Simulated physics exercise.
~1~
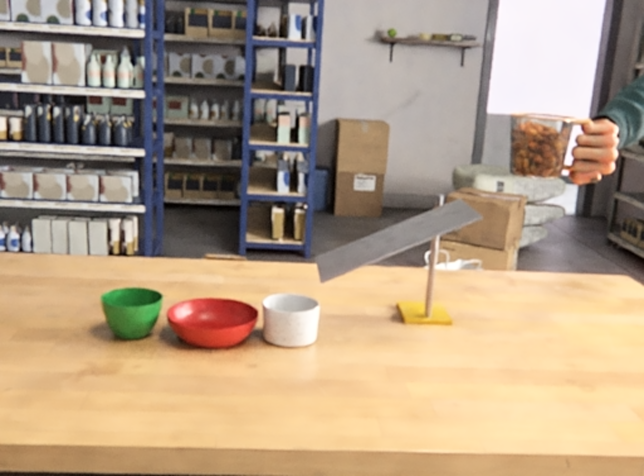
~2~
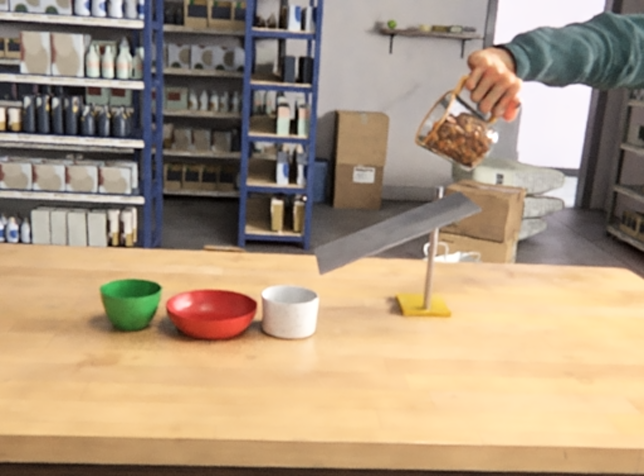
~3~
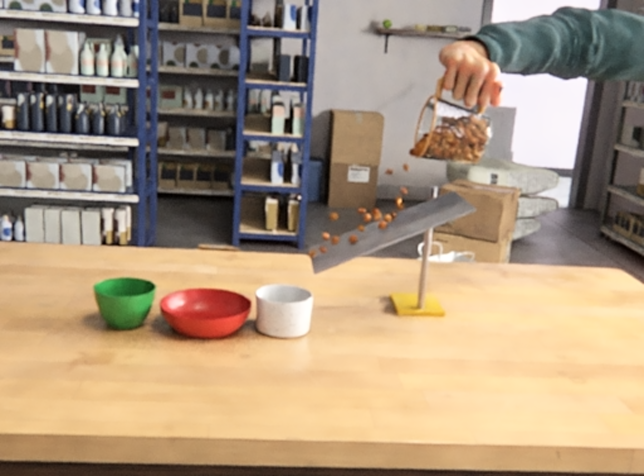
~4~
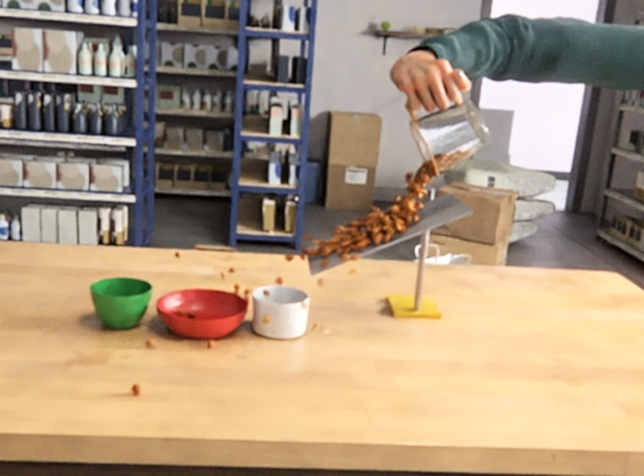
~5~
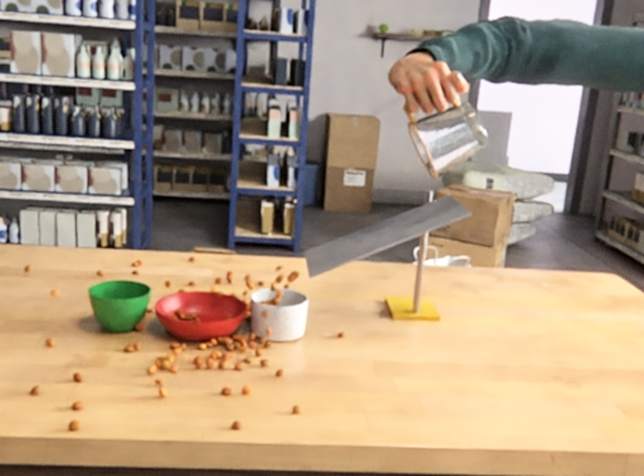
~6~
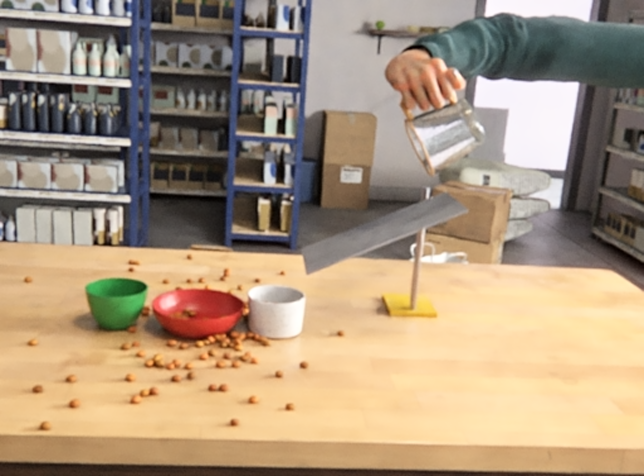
Hand pouring brown kibble from a clear cup down a grey slope, pieces scattering around three containers and settling across the table.
